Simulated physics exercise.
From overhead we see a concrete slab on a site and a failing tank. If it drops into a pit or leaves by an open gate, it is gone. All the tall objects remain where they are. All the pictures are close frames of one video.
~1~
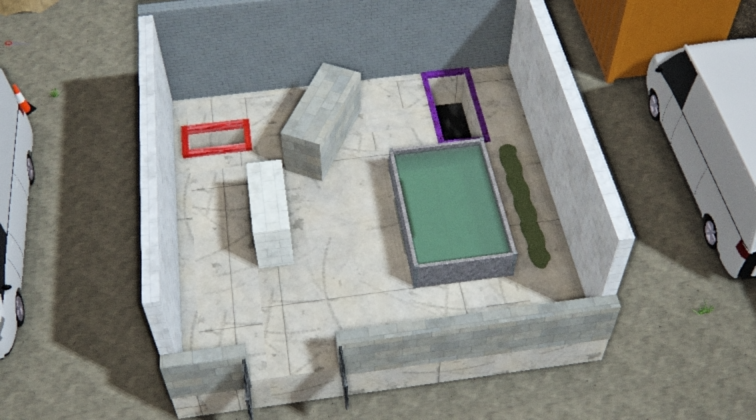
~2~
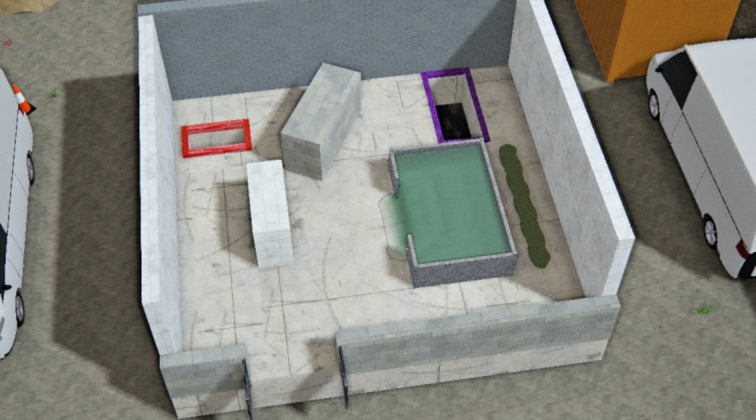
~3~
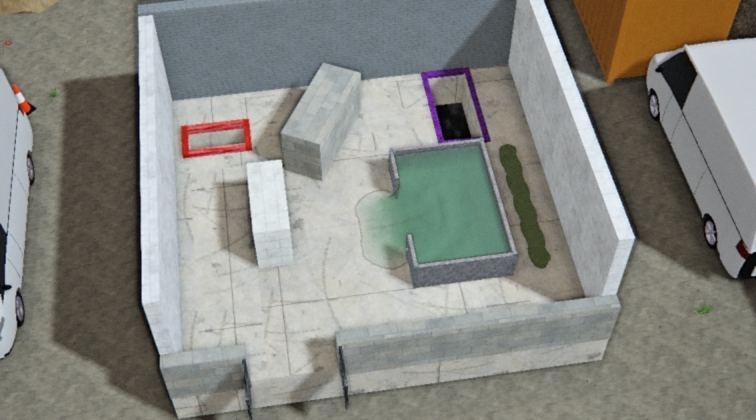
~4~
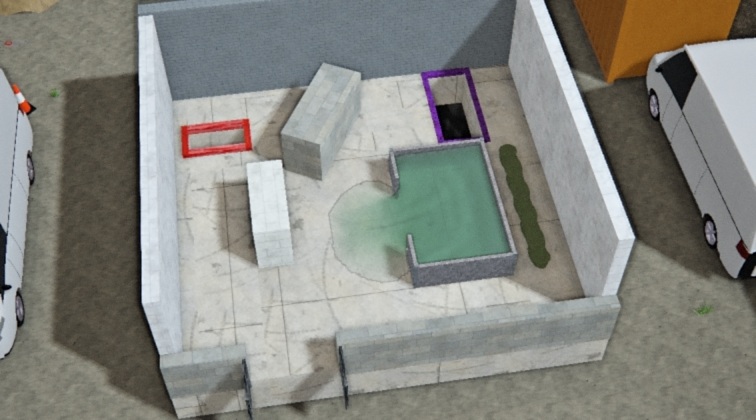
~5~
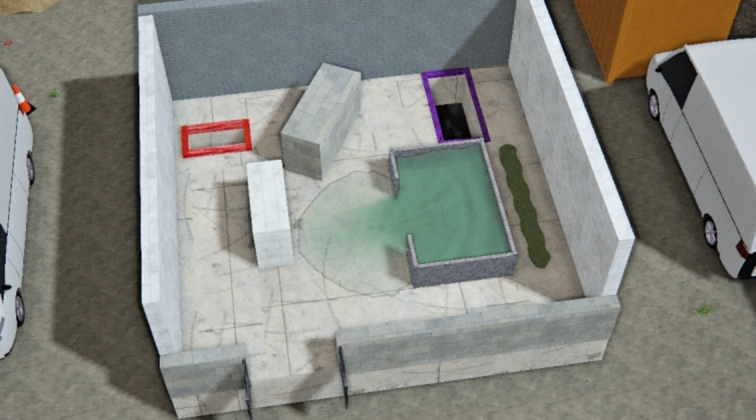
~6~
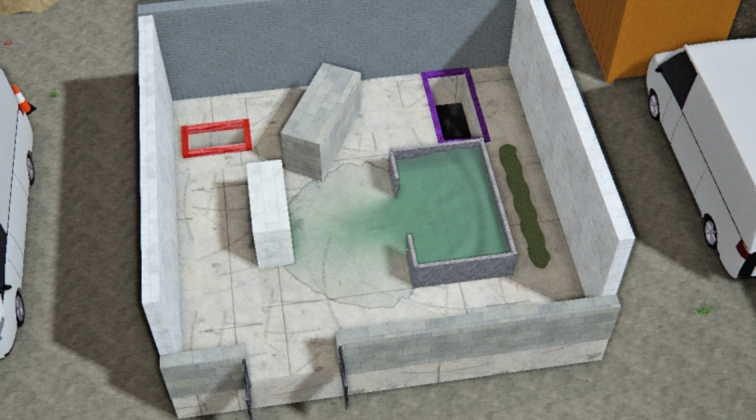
Green water pouring through a gap in the left side of a walled tank and spreading leftward across a pale concrete slab.
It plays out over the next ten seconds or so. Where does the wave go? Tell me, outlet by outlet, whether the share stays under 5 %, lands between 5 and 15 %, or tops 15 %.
One by one: The gate is going to swallow a share past fifteen per cent. The red pit is going to swallow a share short of five per cent. The purple pit is going to swallow a share short of five per cent.
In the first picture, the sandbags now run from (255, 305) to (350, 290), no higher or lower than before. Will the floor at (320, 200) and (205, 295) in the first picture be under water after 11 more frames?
Readings in sequence: Below the waterline / below the waterline.
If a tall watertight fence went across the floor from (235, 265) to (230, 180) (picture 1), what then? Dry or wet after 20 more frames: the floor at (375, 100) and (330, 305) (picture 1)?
Result, in the order given: Unsoaked / swamped.
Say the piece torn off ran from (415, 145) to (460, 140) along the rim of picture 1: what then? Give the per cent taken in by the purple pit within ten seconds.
The purple pit gets 30 per cent.
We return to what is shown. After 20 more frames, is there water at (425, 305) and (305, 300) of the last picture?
Taking them as listed, one is left untouched and the next is inundated.
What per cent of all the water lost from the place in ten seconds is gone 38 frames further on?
Roughly 60 per cent.
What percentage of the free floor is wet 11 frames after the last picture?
The answer is around 35 per cent.
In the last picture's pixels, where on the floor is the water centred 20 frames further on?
Close to (355, 230).
A moment on, water covers 20 % of the floor; the gate 0 %, the red pit 0 %, the purple pit 0 %.
Next, water covers 35 % of the floor; the gate 1 %, the red pit 0 %, the purple pit 0 %.
Then, water covers 50 % of the floor; the gate 6 %, the red pit 0 %, the purple pit 0 %.
Later, water covers 70 % of the floor; the gate 16 %, the red pit 0 %, the purple pit 0 %.
In the end, water covers 80 % of the floor; the gate 27 %, the red pit 1 %, the purple pit 1 %.
